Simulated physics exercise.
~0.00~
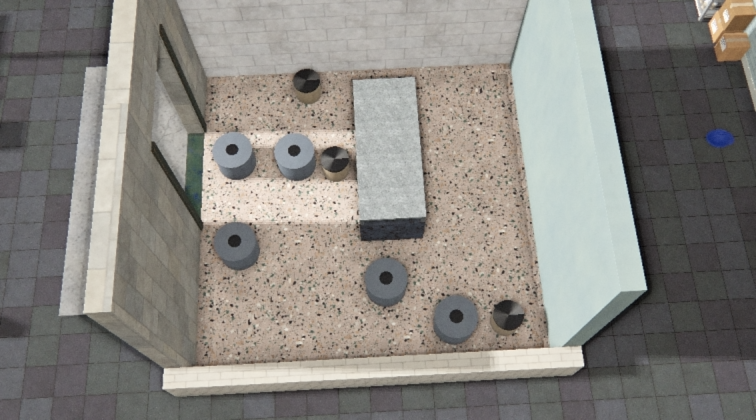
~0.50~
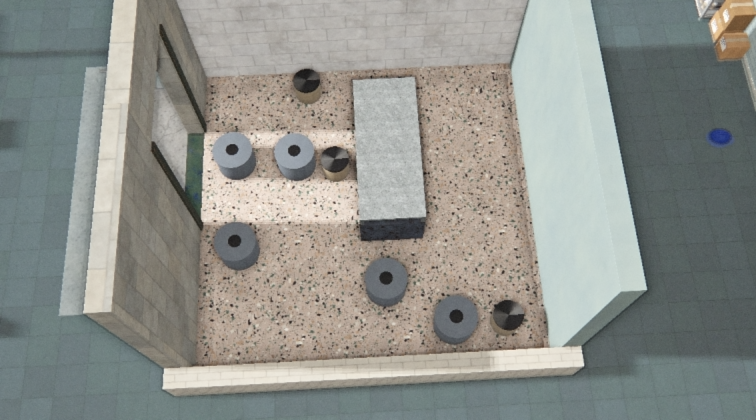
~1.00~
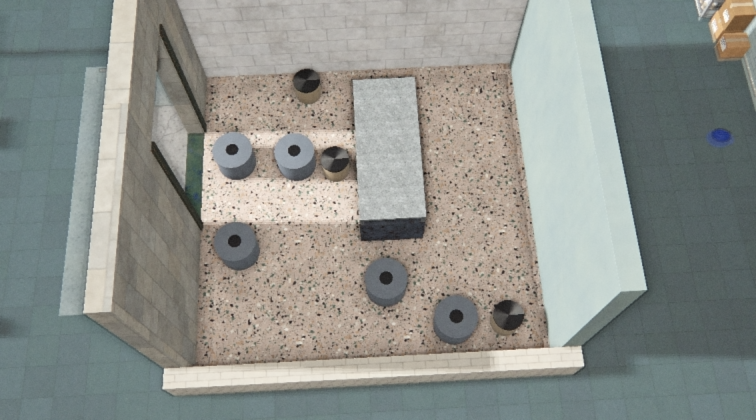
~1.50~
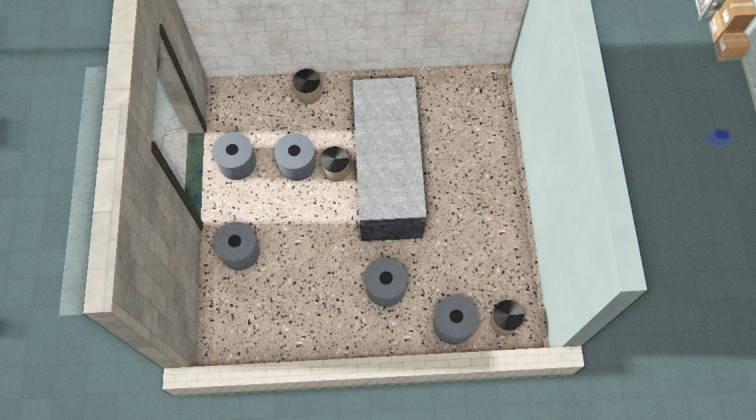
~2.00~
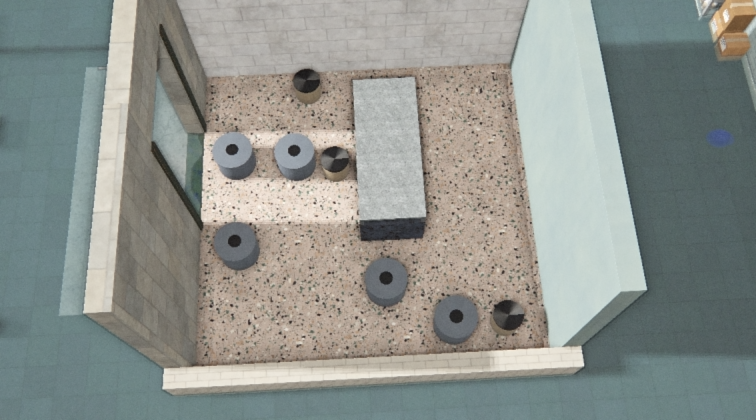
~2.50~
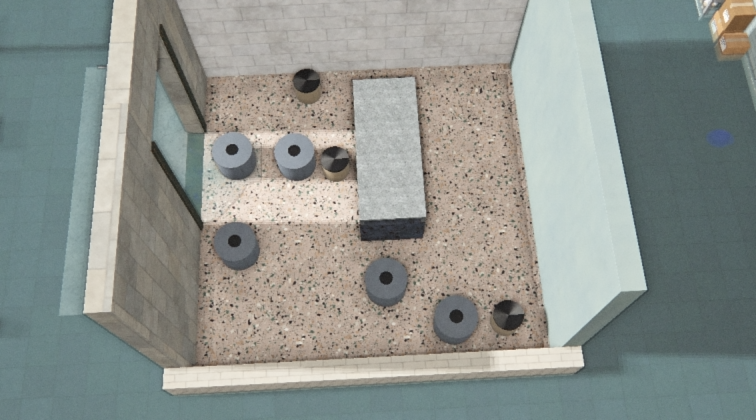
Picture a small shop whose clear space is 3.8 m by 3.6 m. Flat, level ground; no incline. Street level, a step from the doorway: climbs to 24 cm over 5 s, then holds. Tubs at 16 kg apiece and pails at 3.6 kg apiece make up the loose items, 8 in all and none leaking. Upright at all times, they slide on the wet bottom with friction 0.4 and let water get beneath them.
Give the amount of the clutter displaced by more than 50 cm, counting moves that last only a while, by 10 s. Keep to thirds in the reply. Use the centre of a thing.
My answer: One to two thirds.
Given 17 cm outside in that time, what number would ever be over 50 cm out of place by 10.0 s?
Under that setup the answer is 2.
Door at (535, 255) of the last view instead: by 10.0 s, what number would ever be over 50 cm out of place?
The answer would then be 4.
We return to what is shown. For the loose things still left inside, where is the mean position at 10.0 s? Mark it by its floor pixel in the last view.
Centre of the remaining things: Roughly (386, 212).
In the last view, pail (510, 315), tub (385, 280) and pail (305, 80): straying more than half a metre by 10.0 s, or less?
Beyond, within, beyond.
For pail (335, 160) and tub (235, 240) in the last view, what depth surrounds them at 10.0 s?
Roughly 5 and 9 cm.
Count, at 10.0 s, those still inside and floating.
Of them, 5.
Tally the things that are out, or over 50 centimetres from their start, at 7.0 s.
That would be 4.
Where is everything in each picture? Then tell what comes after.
A tub at (456, 316) rests on the ground; a pail at (509, 315) rests on the ground; water covers 0.0 m2; 0 of 8 have shifted, in the first picture.
A tub at (456, 316) rests on the ground; a pail at (509, 315) rests on the ground; water covers 0.0 m2; 0 of 8 have shifted, in the second picture.
A tub at (456, 316), on the bottom; a pail at (509, 315), on the bottom; 0.0 m2 under water; 0 of 8 have shifted, in the third picture.
A tub at (456, 316), on the bottom; a pail at (509, 315), on the bottom; 0.0 m2 under water; 0 of 8 have shifted, in the fourth picture.
A tub at (456, 316), on the bottom; a pail at (509, 315), on the bottom; 0.0 m2 under water; 0 of 8 have shifted, in the fifth picture.
A tub at (456, 316), on the bottom; a pail at (509, 315) rests on the ground; water covers 0.3 m2; 0 of 8 have shifted, in the sixth picture.
After 3.5 s 0 of 8 are over 50 cm from their spots; 0 afloat.
After 4.5 s 0 of 8 are over 50 cm from their spots; 0 afloat.
After 7.0 s 4 of 8 are over 50 cm from their spots; 3 afloat.
After 10.0 s 5 of 8 are over 50 cm from their spots, and 5 have been at some point; 5 afloat.
